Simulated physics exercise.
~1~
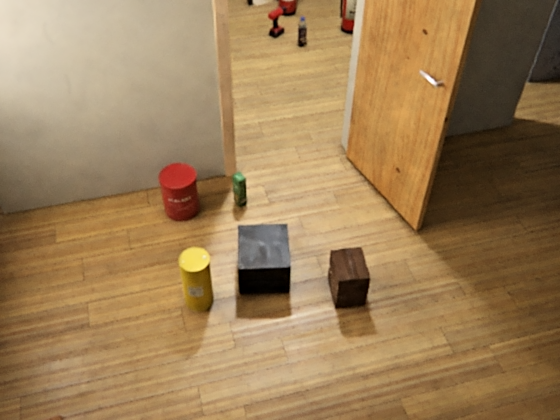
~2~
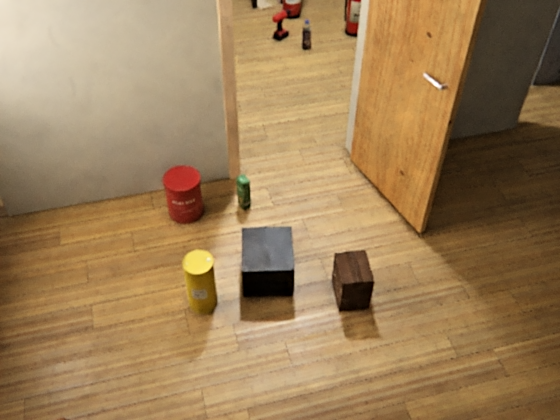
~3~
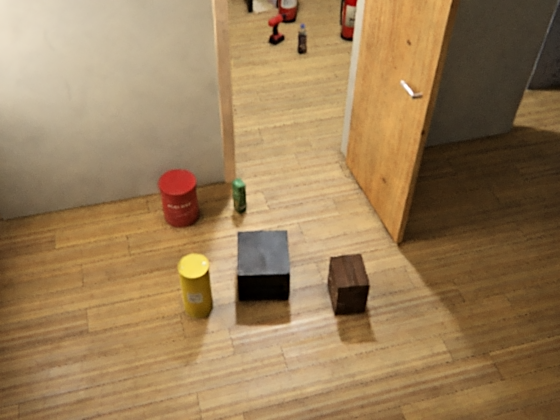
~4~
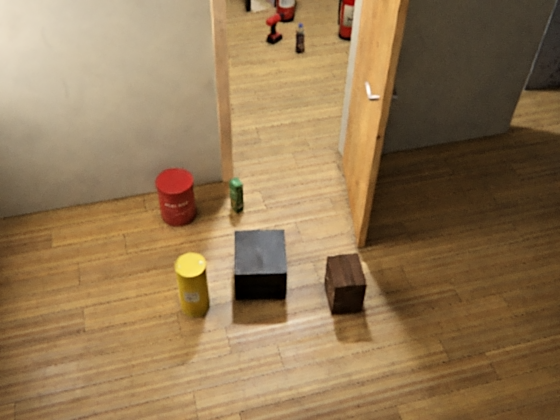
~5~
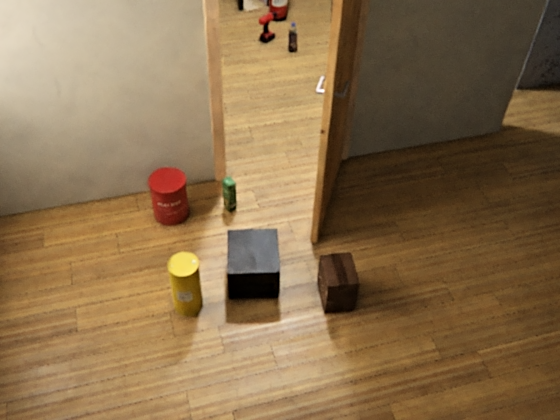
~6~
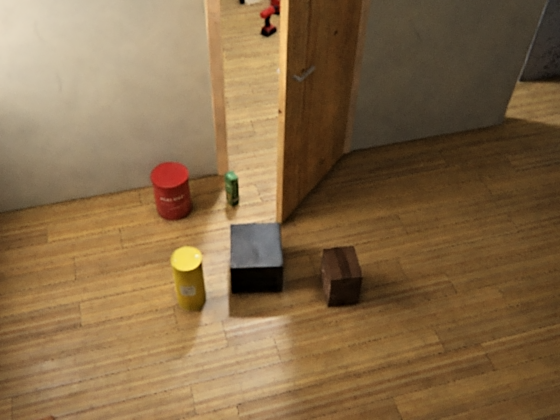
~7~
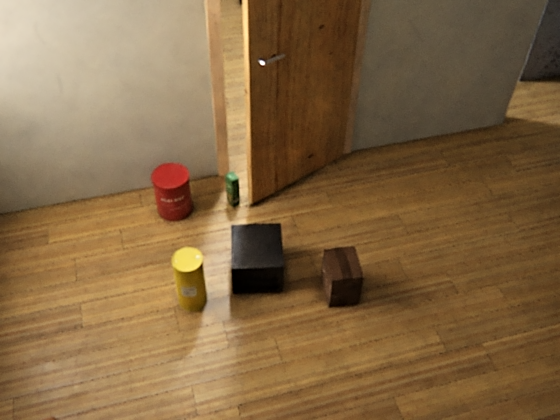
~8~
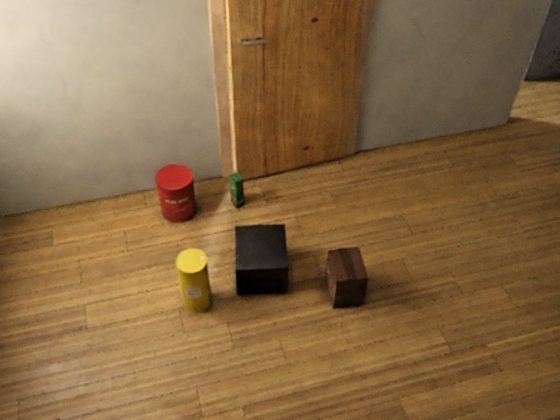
At the start, a wooden door stands wide open in a grey wall, with a red drum, a small green carton, a yellow canister, a black crate and a brown box on the wooden floor in front. Through the doorway, a few red and dark items are visible on the floor beyond. The door then swings leftward towards its frame, with no hand in view, gradually narrowing the opening. It passes behind the brown box and the black crate without touching them. Finally, it shuts in its frame, and the objects remain where they stood.
